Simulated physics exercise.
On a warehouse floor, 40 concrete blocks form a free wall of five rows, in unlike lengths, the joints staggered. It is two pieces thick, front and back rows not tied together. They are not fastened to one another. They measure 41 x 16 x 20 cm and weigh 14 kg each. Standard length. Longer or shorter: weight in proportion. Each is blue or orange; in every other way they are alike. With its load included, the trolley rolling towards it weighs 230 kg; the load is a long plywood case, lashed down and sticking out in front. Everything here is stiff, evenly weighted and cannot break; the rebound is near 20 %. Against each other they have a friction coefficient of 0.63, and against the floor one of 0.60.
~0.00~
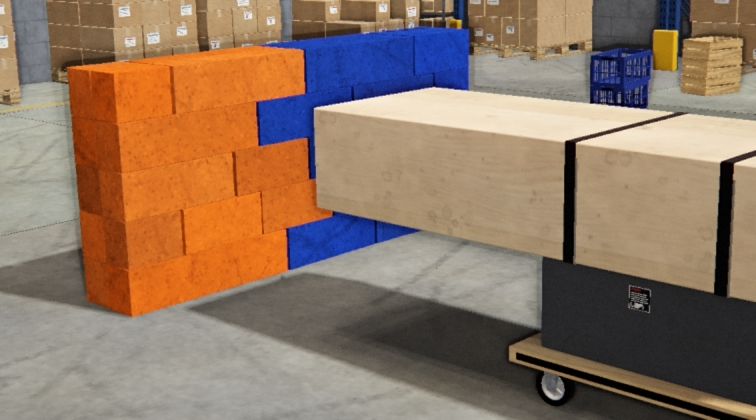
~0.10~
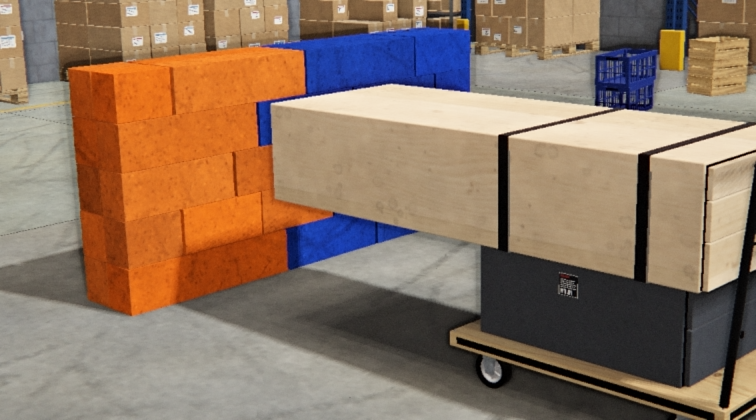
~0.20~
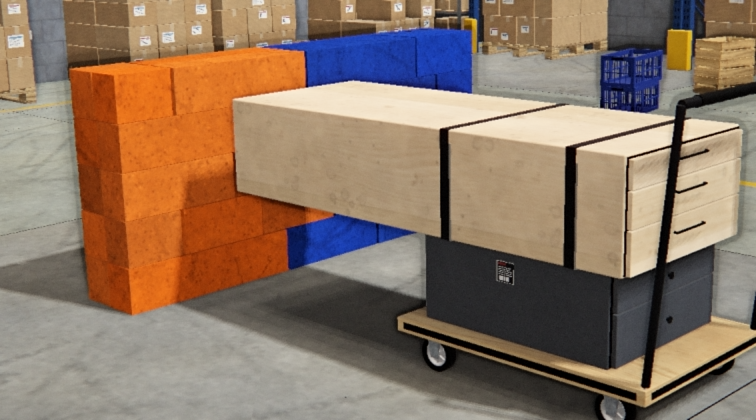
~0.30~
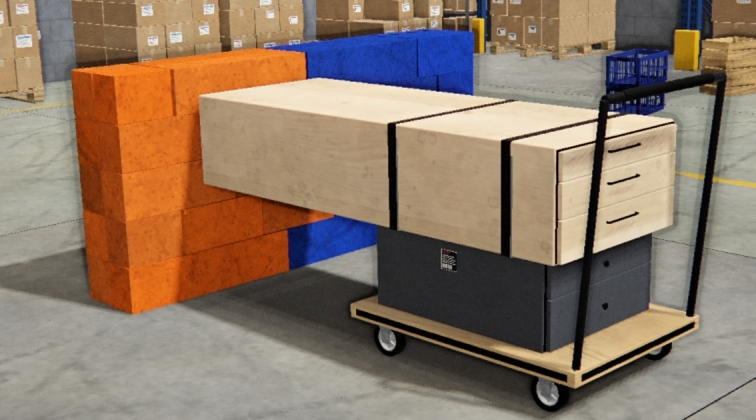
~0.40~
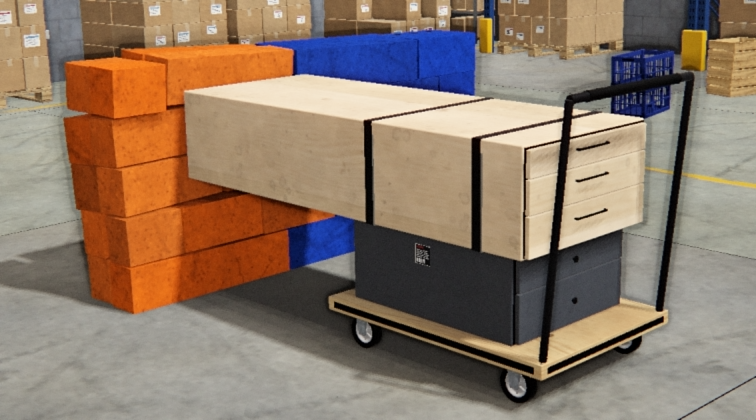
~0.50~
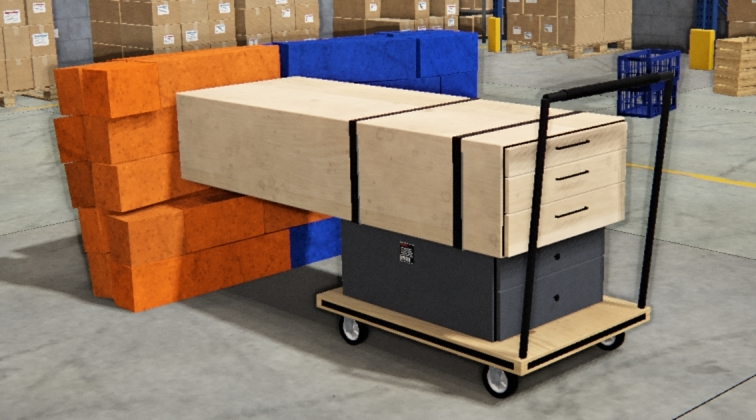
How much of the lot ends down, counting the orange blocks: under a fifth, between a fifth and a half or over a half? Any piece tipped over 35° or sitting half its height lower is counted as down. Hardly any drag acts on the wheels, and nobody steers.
Down in the end: The majority.
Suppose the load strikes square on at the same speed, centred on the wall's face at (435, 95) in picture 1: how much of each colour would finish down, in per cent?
Down at the end: Blue 70 percent, orange 10 percent.
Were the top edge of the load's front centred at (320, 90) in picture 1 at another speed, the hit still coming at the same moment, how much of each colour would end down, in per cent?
In that case blue 20, orange 30 per cent.
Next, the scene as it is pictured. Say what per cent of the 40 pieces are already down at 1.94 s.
70 %.
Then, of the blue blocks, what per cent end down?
Blue: 60 per cent.
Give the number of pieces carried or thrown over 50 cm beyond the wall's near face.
Around 18 of the pieces.
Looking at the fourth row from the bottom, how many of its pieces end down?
Exactly 7 finish down.
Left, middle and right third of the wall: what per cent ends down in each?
Left 80, middle 80, right 50 per cent.
By 0.74 s, load 21 cm past the wall's line, still rolling; 4 of the 18 orange blocks down (6 of 40 in all colours); top orange block moved 28 cm; top blue block moved 20 mm.
By 1.10 s, load 30 cm past the wall's line, still rolling; 9 of the 18 orange blocks down (14 of 40 in all colours); top orange block tilted 6°; top blue block tilted 3°.
By 1.94 s, load 19 cm past the wall's line, still rolling; 14 of the 18 orange blocks down (28 of 40 in all colours); top orange block tilted 5°, 19 cm lower; top blue block on its side.
When it is over (4.5 s), load 1 mm past the wall's line, stopped; 14 of the 18 orange blocks down (28 of 40 in all colours); top orange block on its side; top blue block on its side. That is 78 per cent. In pixels of the last frame, middles, top orange block near (220, 178), top blue block near (391, 125).
